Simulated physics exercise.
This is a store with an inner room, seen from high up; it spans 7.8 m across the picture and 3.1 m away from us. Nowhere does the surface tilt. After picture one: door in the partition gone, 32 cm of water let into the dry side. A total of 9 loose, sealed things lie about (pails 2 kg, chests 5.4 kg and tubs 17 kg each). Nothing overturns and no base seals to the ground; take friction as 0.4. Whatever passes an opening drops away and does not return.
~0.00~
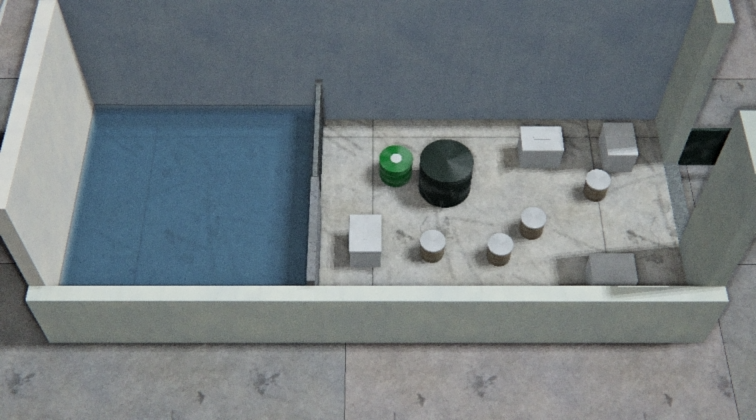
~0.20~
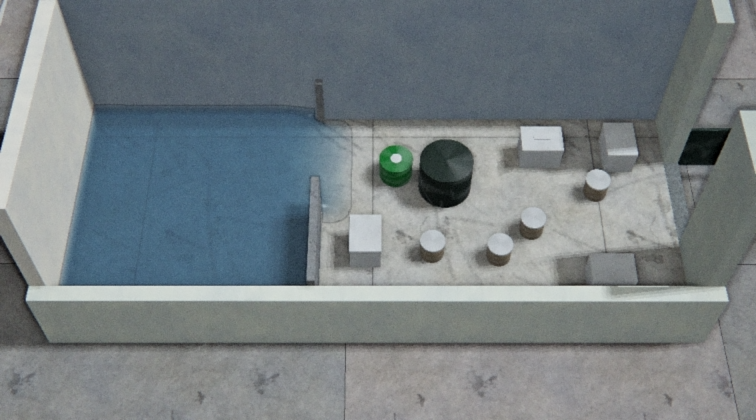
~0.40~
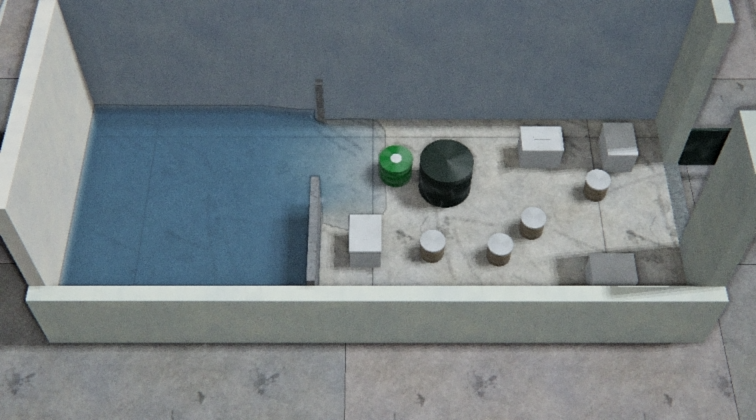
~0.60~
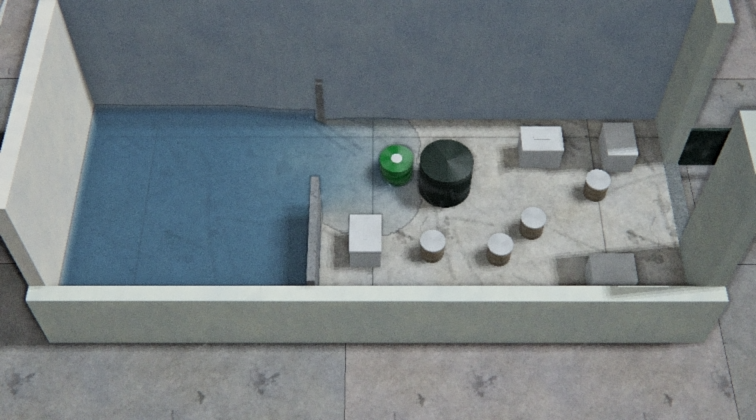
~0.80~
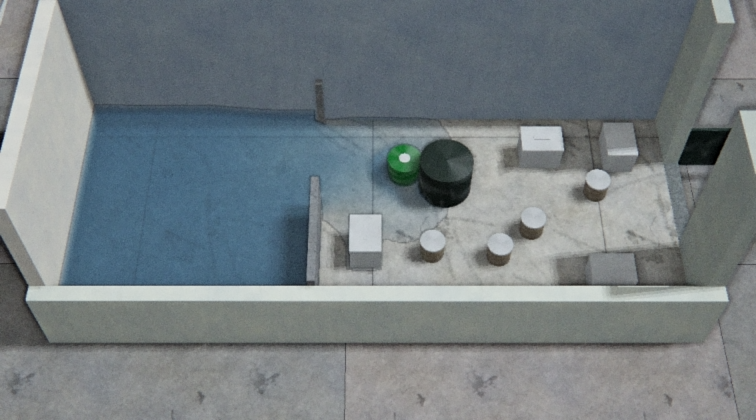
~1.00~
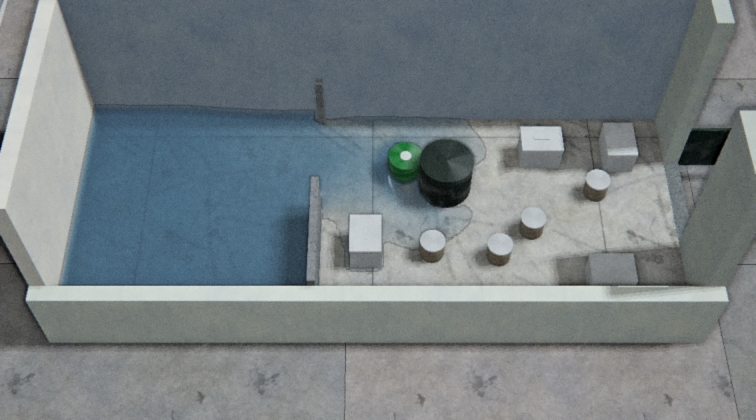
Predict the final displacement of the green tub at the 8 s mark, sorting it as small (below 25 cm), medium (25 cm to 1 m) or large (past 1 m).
It is large.
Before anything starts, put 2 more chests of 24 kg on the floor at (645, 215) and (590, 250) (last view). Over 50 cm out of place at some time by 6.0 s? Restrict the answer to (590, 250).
That one is smaller.
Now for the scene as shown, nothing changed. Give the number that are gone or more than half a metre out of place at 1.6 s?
The answer is 0.
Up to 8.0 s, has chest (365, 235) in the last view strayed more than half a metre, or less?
That one comes out within it.
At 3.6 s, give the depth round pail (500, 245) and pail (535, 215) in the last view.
Some 5 cm at the first, some 3 cm at the second.
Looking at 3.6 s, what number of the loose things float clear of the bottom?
Count: 7.
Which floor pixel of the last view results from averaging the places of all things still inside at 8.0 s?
It sits at about (548, 242).
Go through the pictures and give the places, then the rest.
In the first frame, the green tub at (396, 159) rests on the ground; water covers 9.5 m2; 0 of 9 have shifted.
In the second frame, the green tub at (396, 159), on the bottom; 10.2 m2 under water; 0 of 9 have shifted.
In the third frame, the green tub at (396, 159) rests on the ground; water covers 11.1 m2; 0 of 9 have shifted.
In the fourth frame, the green tub at (397, 159) rests on the ground; 11.8 m2 under water; 0 of 9 have shifted.
In the fifth frame, the green tub at (405, 158), on the bottom, 11 cm from its start; 12.4 m2 under water; 1 of 9 have shifted.
In the sixth frame, the green tub at (406, 156), on the bottom, 13 cm from its start; water covers 13.0 m2; 1 of 9 have shifted.
After 1.6 s the green tub is near (419, 143), 0.4 m from its start, aground; 0 of 9 are out; 0 afloat.
After 3.6 s the green tub is near (607, 156), 2.8 m from its start, aground; 0 of 9 are out; 7 afloat.
After 5.6 s the green tub is near (679, 213), 3.7 m from its start, afloat; 1 of 9 are out; 8 afloat.
After 8.0 s the green tub has gone out; 2 of 9 are out; 7 afloat.
